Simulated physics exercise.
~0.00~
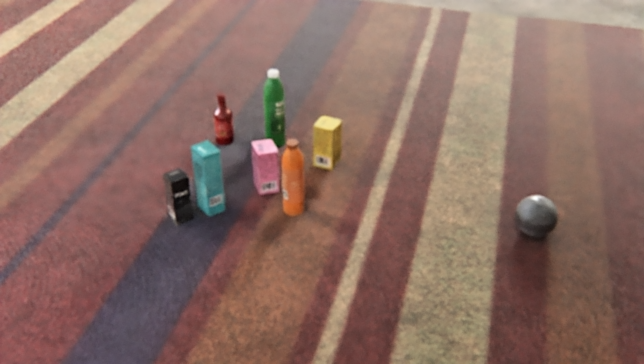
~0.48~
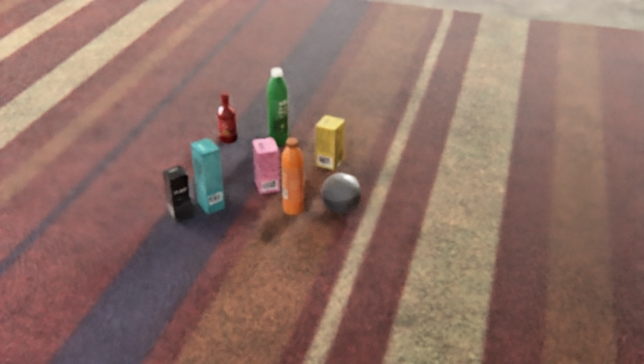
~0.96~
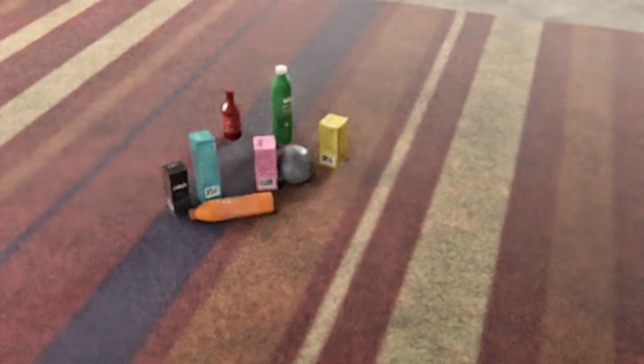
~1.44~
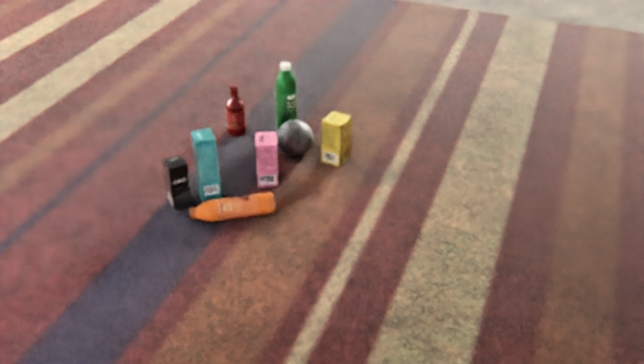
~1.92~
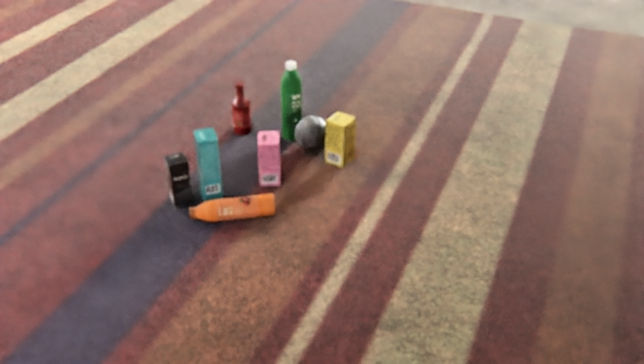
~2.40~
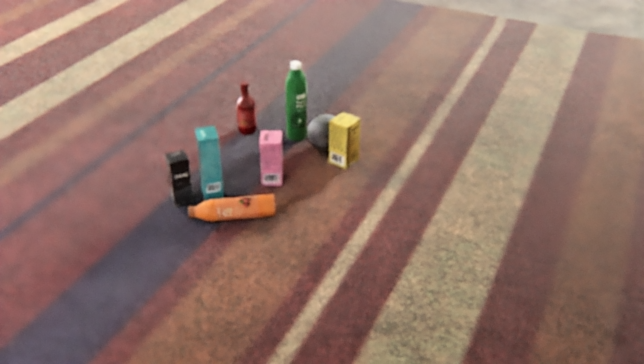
Grey ball rolling left across striped carpet, knocking over an orange bottle among standing cartons and bottles, then drifting behind the yellow carton.
